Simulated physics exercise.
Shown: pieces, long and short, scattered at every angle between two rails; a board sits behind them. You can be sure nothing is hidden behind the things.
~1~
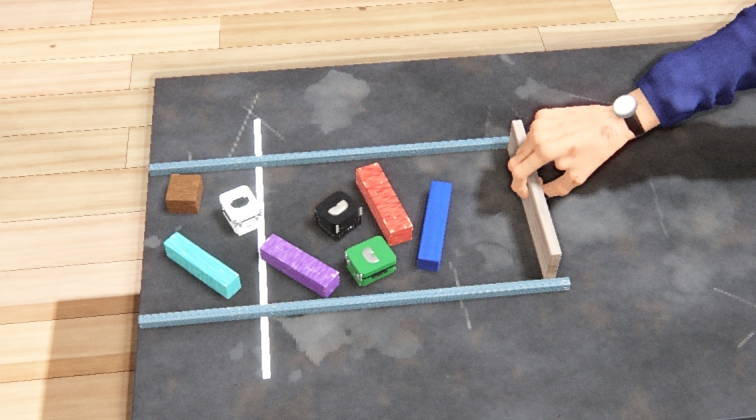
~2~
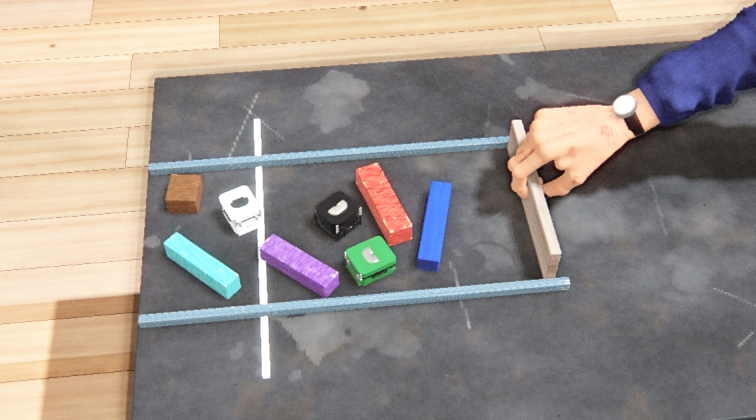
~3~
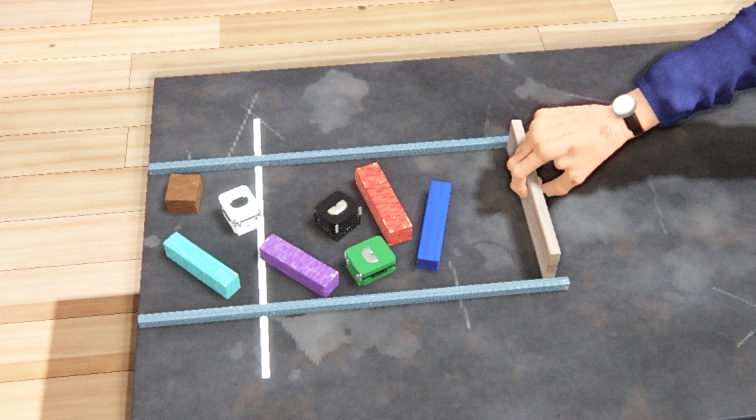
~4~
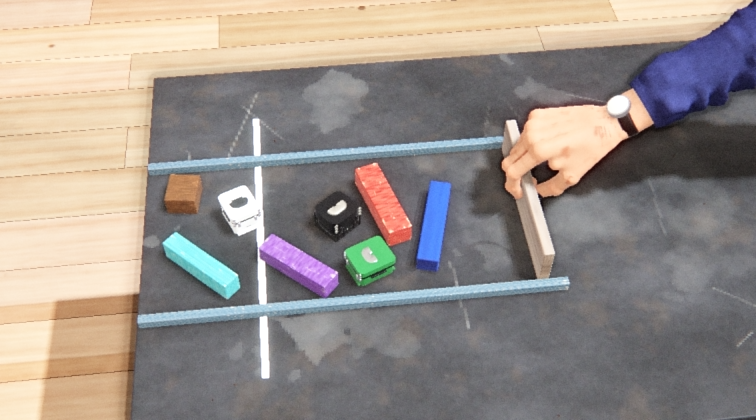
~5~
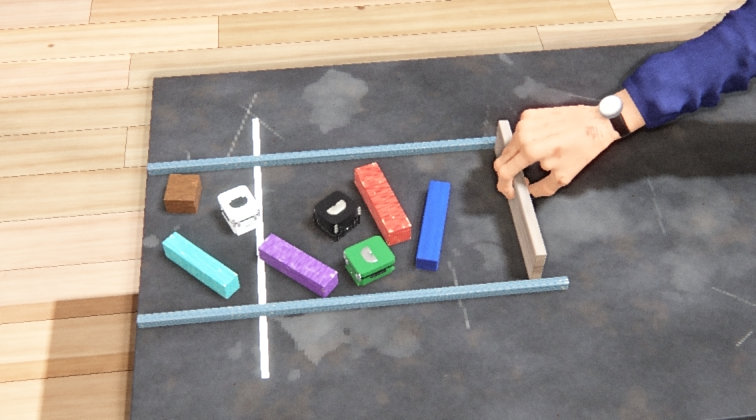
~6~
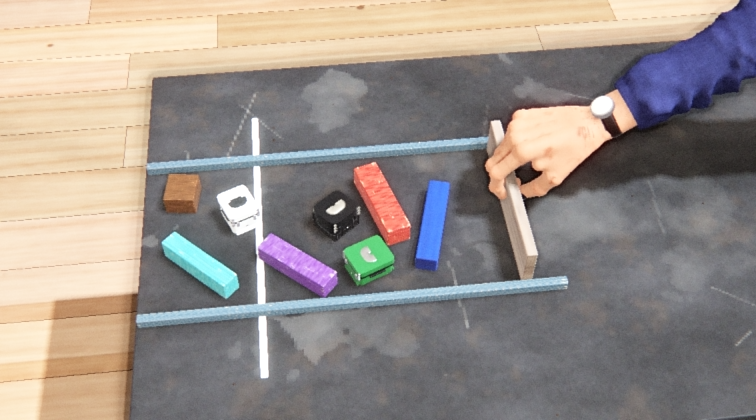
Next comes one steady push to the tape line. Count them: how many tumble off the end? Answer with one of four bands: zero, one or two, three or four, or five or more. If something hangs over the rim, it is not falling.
Zero.
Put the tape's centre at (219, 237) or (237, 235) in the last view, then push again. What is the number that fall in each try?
The floor gets 2 the first time and 1 the second.
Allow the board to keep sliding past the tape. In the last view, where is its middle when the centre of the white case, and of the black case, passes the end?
Around (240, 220), then around (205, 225).
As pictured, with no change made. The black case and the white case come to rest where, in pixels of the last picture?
Black case: About (195, 219); white case: About (161, 220).
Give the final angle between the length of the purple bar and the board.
Roughly 0°.
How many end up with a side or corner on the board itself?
1 of them.
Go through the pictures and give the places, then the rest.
The first picture shows brown block (185, 194); turquoise bar (202, 265); white case (241, 211); board (532, 197); tape (261, 234).
The second picture shows turquoise bar (202, 265); red bar (383, 204).
The third picture shows white case (241, 211); board (532, 197).
The fourth picture shows brown block (184, 194); green case (370, 262).
The fifth picture shows turquoise bar (201, 265); blue stick (433, 225).
The sixth picture shows brown block (182, 193); turquoise bar (200, 265); white case (239, 210); board (510, 198); tape (259, 233).
Soon after, none off yet; brown block at rest near (182, 193); turquoise bar at rest near (200, 265); white case at rest near (239, 210).
After that, none off yet; brown block moving near (173, 193); turquoise bar displaced a little near (183, 269); white case displaced about its own width near (196, 215).
In the end, the number that fall off is zero.
